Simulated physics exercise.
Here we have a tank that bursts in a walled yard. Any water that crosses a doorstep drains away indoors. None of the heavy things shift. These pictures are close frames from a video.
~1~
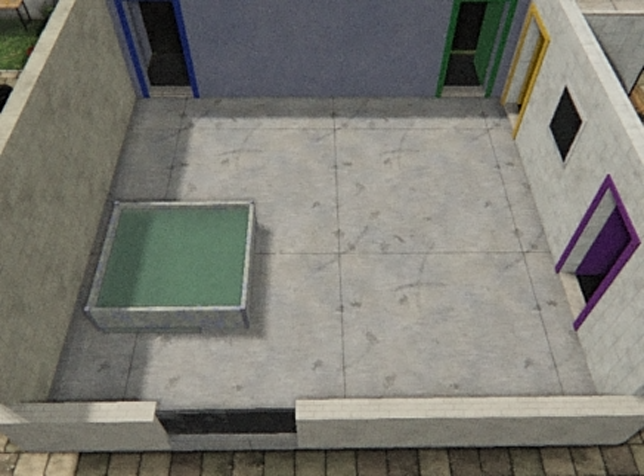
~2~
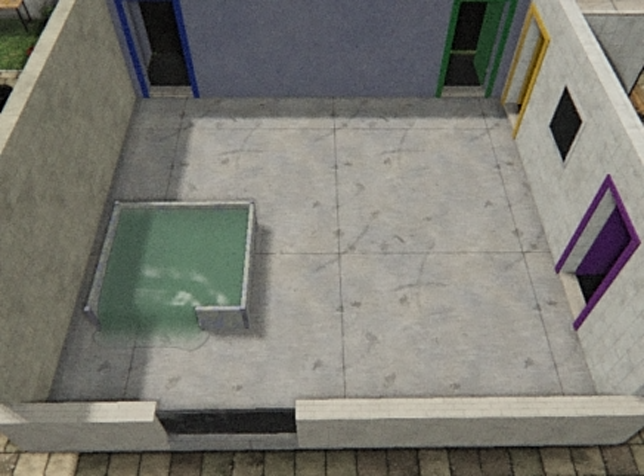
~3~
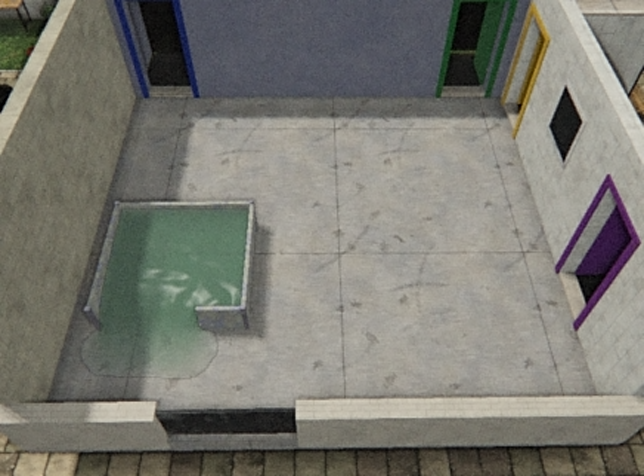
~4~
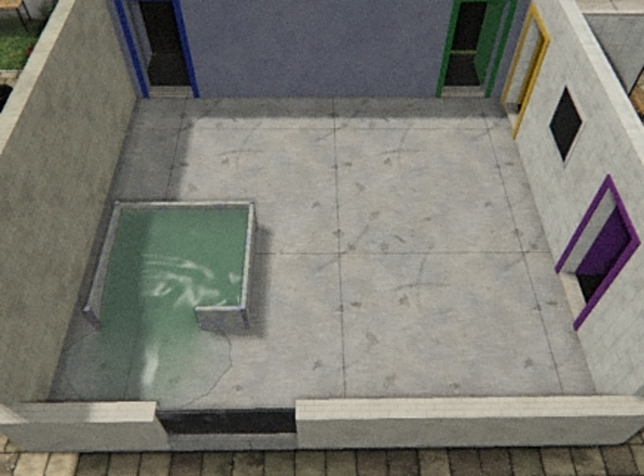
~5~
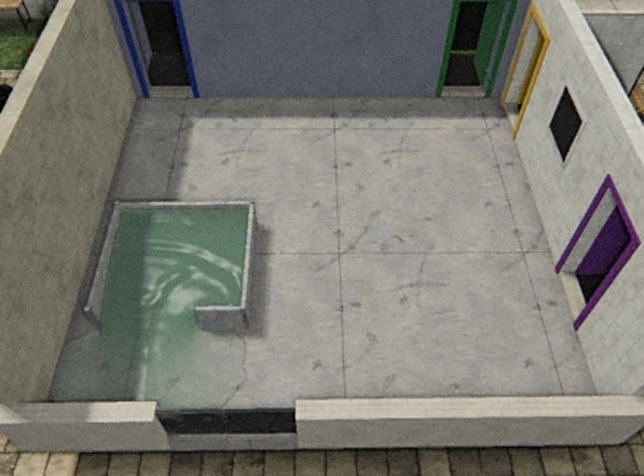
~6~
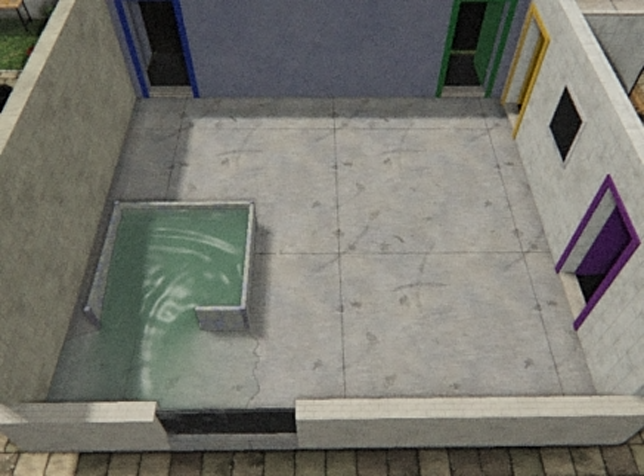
Green water poured out through a gap in the front wall of a low square tank in a walled yard, then spread over the gray floor toward the near wall as ripples curled inside.
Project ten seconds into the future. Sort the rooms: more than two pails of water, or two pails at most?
Purple door - more than two pails; yellow door - two pails at most; blue door - two pails at most; green door - two pails at most.
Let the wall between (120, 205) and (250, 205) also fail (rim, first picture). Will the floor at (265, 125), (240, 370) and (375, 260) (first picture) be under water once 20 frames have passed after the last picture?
In the order you gave them, I get drenched, still bare, still bare.
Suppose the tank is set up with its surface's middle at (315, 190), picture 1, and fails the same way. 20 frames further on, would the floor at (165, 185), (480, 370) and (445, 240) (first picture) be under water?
Well, in the order you listed them, they'd be unreached, reached by the flood and unreached.
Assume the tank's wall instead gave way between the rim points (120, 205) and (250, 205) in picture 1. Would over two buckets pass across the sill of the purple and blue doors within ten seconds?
The purple door ends up below and the blue door ends up above.
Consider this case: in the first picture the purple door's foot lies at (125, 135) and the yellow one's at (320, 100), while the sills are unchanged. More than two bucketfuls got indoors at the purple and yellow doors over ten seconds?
So the purple one keeps within it while the yellow one keeps within it.
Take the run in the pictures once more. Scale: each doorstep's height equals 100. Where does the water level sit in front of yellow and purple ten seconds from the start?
About 70 and 130 %.
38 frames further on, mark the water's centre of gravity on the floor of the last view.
Near pixel (273, 290).
A moment on, water covers 10 % of the floor; the purple door not reached, the yellow door not reached, the blue door not reached, the green door not reached.
Next, water covers 15 % of the floor; the purple door not reached, the yellow door not reached, the blue door not reached, the green door not reached.
Then, water covers 35 % of the floor; the purple door not reached, the yellow door not reached, the blue door not reached, the green door not reached.
Later, water covers 55 % of the floor; the purple door over two buckets in, the yellow door not reached, the blue door under two buckets in, the green door not reached.
In the end, water covers 80 % of the floor; the purple door over two buckets in, the yellow door wet at the sill, nothing in, the blue door under two buckets in, the green door wet at the sill, nothing in.
